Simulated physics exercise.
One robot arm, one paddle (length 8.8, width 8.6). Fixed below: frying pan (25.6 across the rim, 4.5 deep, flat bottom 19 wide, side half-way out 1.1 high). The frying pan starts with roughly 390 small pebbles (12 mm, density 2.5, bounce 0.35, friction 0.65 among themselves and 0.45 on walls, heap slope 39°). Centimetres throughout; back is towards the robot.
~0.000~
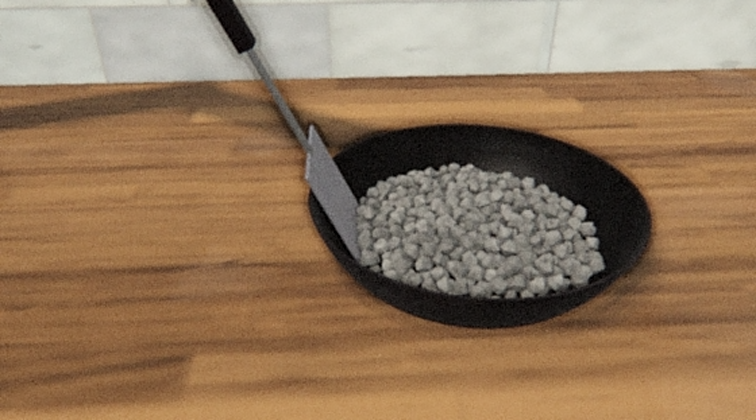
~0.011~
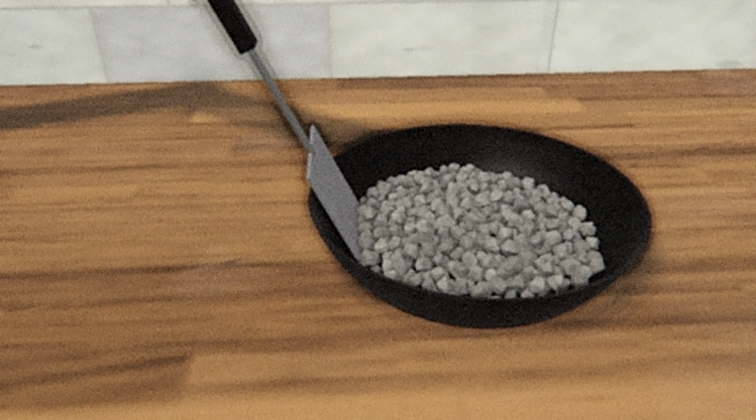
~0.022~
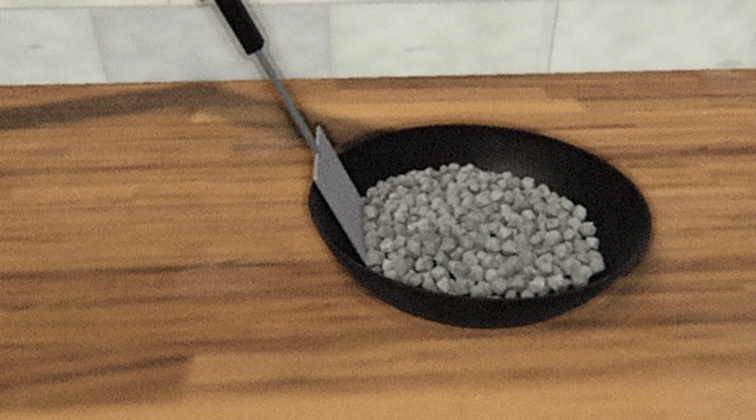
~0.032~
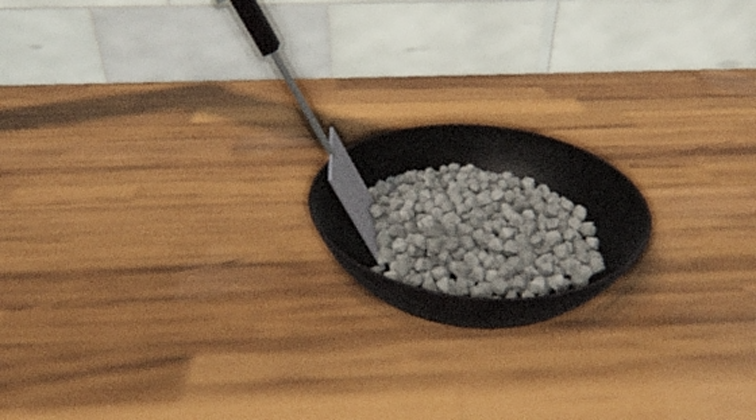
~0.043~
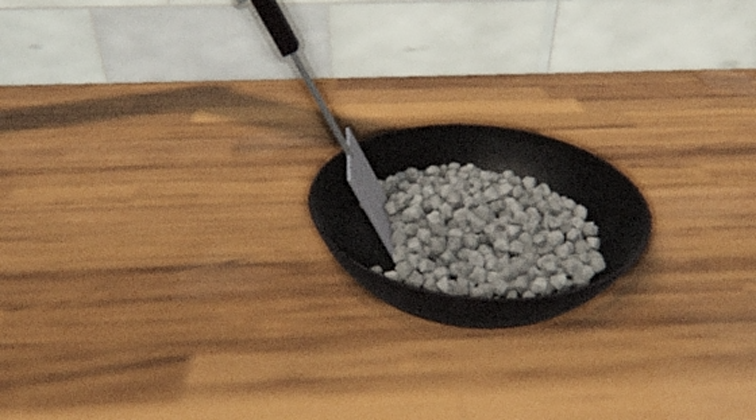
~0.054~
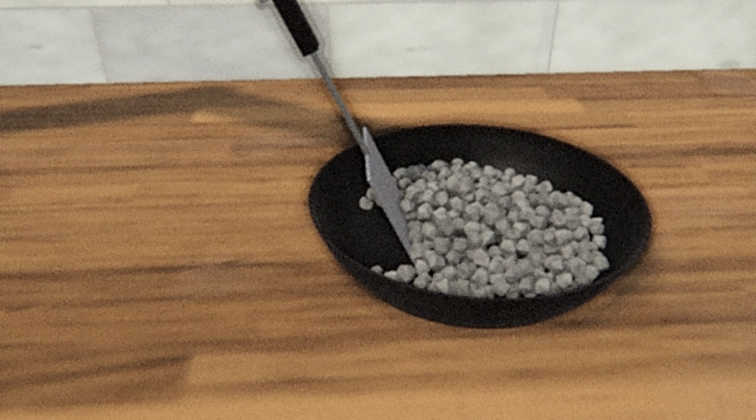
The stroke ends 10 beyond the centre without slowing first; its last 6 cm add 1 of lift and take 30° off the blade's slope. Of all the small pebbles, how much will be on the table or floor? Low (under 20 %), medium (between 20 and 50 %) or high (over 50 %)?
Share on the table or floor: Medium (between 20 and 50 %).
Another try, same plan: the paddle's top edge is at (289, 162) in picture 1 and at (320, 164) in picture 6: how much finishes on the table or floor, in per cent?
Some 15 per cent.
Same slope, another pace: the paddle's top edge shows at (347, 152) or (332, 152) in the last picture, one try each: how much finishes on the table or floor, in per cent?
About 25 and 20 per cent.
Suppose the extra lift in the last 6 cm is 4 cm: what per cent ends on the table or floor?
Some 30 per cent.
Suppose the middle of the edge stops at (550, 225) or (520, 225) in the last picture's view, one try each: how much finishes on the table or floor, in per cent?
About 10 and 0 per cent.
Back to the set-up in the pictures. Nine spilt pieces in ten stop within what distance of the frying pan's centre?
Some 30 cm.
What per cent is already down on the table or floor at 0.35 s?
Some 15 per cent.
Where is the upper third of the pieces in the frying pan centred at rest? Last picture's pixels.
Near (588, 211).
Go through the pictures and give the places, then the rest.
In the first picture, the paddle top edge at (309, 150), sloping 65°; upper third of the load around (463, 219), from x 365 to 595, top at y 170; 390 in the frying pan.
In the second picture, the paddle top edge at (310, 150), sloping 65°; upper third of the load around (463, 219), from x 365 to 595, top at y 170.
In the third picture, the paddle top edge at (317, 150), sloping 65°; upper third of the load around (462, 220), from x 365 to 595, top at y 170.
In the fourth picture, the paddle top edge at (331, 151), sloping 65°; upper third of the load around (457, 220), from x 365 to 595, top at y 170.
In the fifth picture, the paddle top edge at (348, 152), sloping 65°; upper third of the load around (464, 218), from x 365 to 595, top at y 170.
In the sixth picture, the paddle top edge at (366, 151), sloping 65°; upper third of the load around (476, 213), from x 365 to 600, top at y 165; 390 in the frying pan.
After 0.09 s, sloping 65°, highest piece 6 above the table; 390 in the frying pan.
After 0.13 s, sloping 59°, highest piece 7 above the table; 390 in the frying pan.
After 0.35 s, sloping 35°, highest piece 12 above the table; 268 in the frying pan, 66 on the table or floor, 56 on the blade or in flight.
After 1.40 s, sloping 35°, highest piece 5 above the table; 265 in the frying pan, 125 on the table or floor.
In the end, 265 in the frying pan, 125 on the table or floor. That is 32 % on the table or floor.
